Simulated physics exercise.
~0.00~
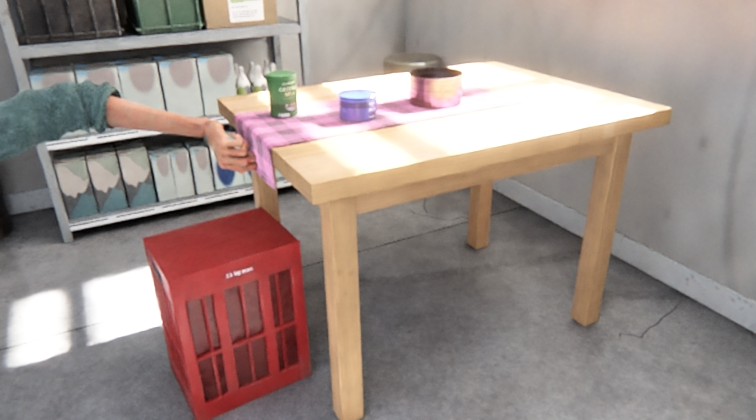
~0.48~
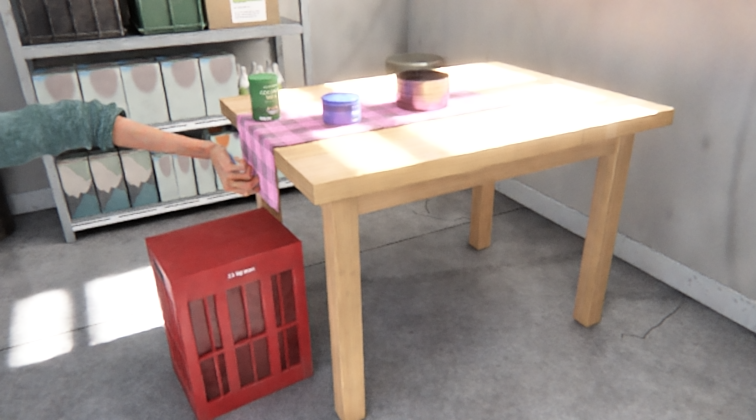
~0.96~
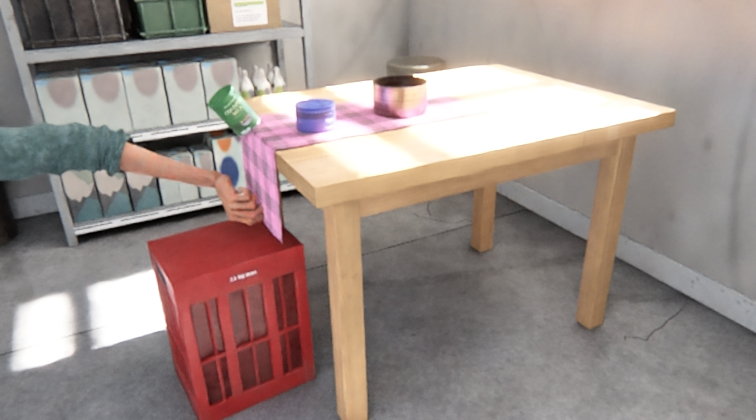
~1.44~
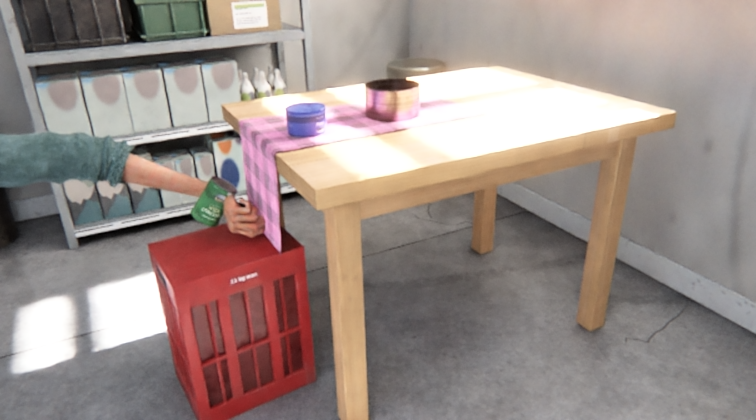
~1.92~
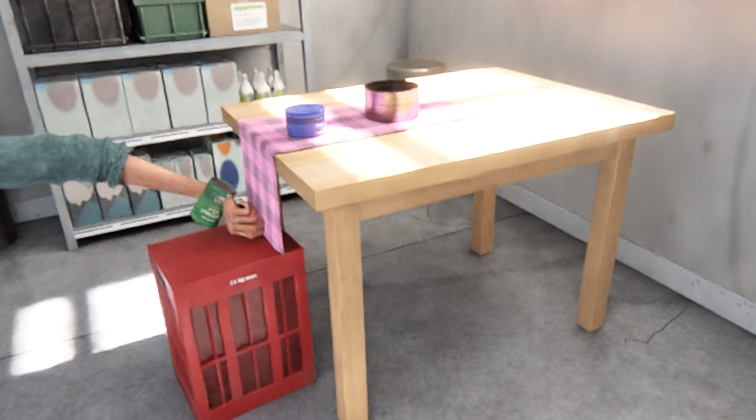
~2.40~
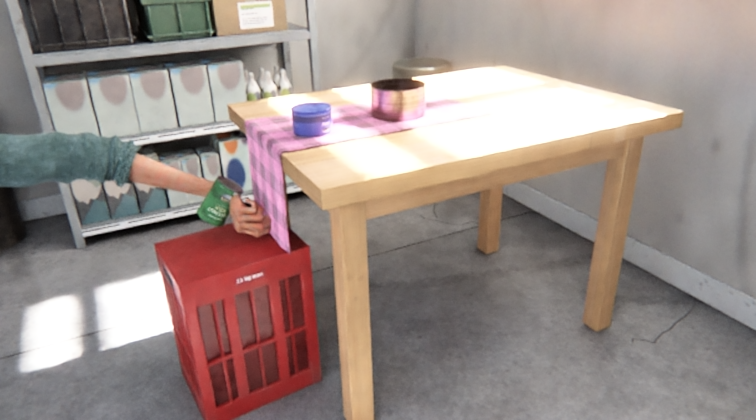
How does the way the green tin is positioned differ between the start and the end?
At the start the green tin stands upright on the cloth on the workbench. By the end it is upside down, off the table beside the hand.
